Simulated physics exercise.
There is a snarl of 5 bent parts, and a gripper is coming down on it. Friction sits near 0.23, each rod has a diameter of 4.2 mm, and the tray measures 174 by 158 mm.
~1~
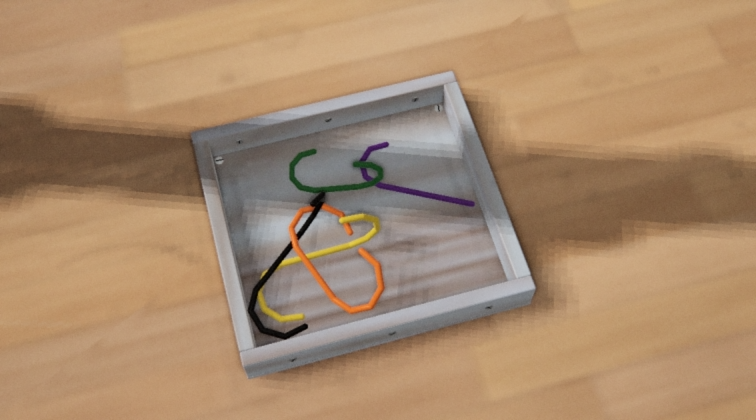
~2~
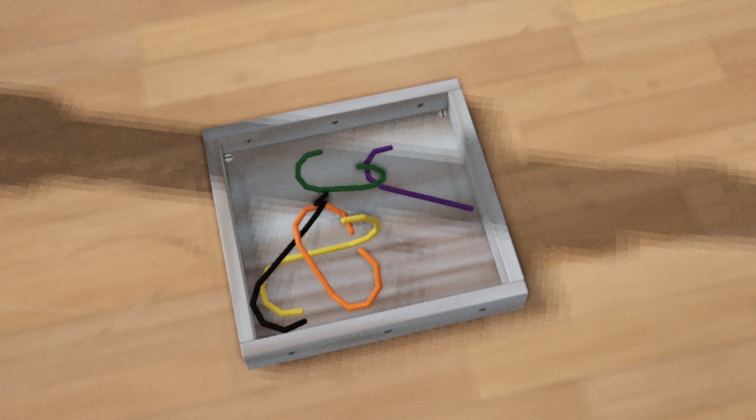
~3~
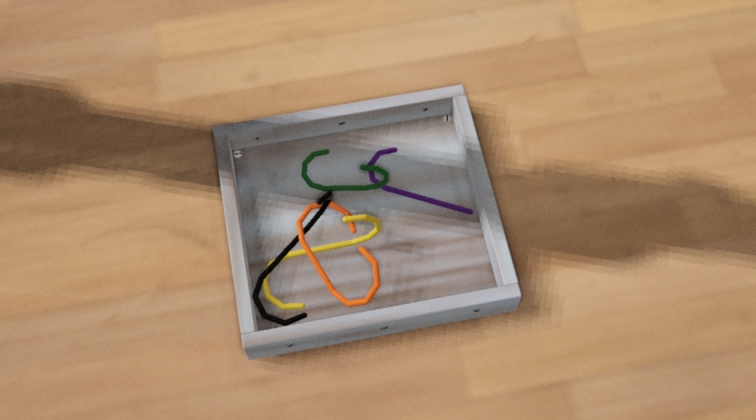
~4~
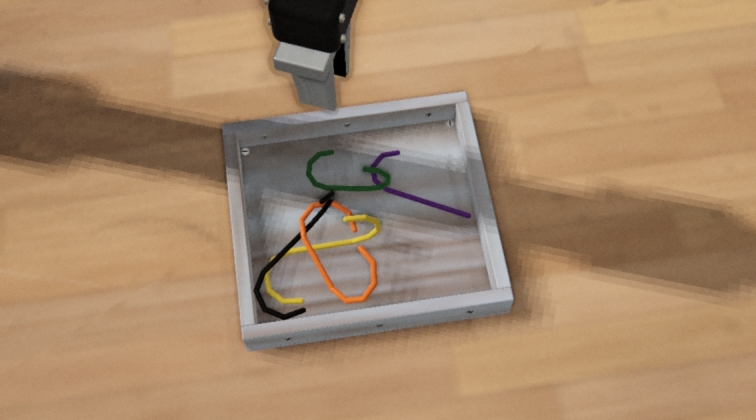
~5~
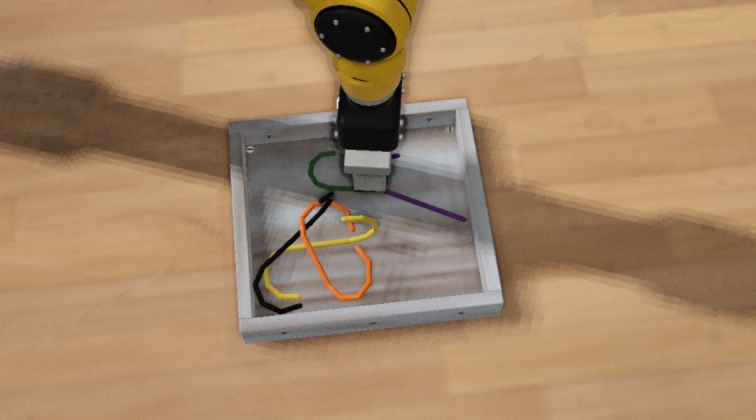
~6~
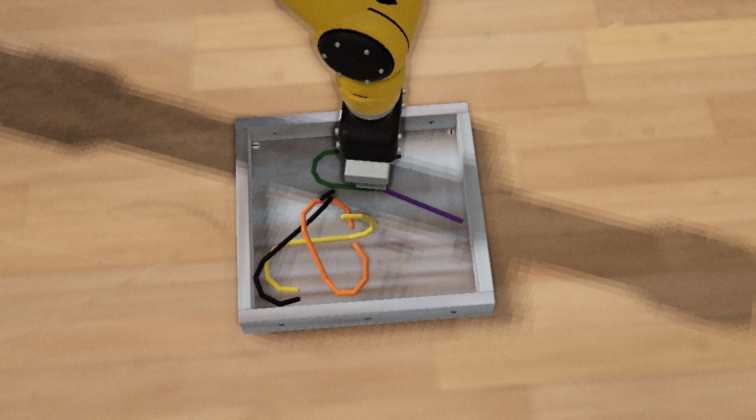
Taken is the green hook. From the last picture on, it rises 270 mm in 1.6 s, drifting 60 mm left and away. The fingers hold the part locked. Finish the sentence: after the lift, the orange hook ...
... still lies in the tray.
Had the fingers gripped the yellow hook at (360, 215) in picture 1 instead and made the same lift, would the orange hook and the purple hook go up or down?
Lift outcome: The orange hook is carried upward, the purple hook ends lower.
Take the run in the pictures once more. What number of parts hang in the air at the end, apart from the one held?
Altogether I count 0.
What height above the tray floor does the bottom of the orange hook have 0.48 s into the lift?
About 0 mm.
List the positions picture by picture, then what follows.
In the first frame, fingers out of view, 207 mm above the grip; orange hook from (362, 251) to (350, 233), passing over and under black hook; green hook from (356, 164) to (314, 151), passing over purple hook.
In the second frame, fingers out of view, 207 mm above the grip; orange hook from (361, 251) to (352, 232), passing over and under black hook; purple hook from (390, 148) to (471, 209), passing under green hook.
In the third frame, fingers out of view, 193 mm above the grip; black hook from (304, 315) to (320, 202), passing over yellow hook, over and under orange hook; green hook from (363, 167) to (327, 152), passing over purple hook.
In the fourth frame, fingers (324, 77) 103 mm above the grip; yellow hook from (346, 219) to (302, 301), passing under black hook.
In the fifth frame, fingers (371, 164) 13 mm above the grip.
In the sixth frame, fingers (372, 172) closed on the green hook.
Then, 0.48 s into the lift, lowest point more than 20 mm over the tray floor, green hook 58 mm.
Then, 0.88 s into the lift, lowest point more than 20 mm over the tray floor, green hook 158 mm.
Then, 1.60 s into the lift, lowest point more than 20 mm over the tray floor, green hook 272 mm.
End, hanging green hook 272 mm; the other 4 are down.
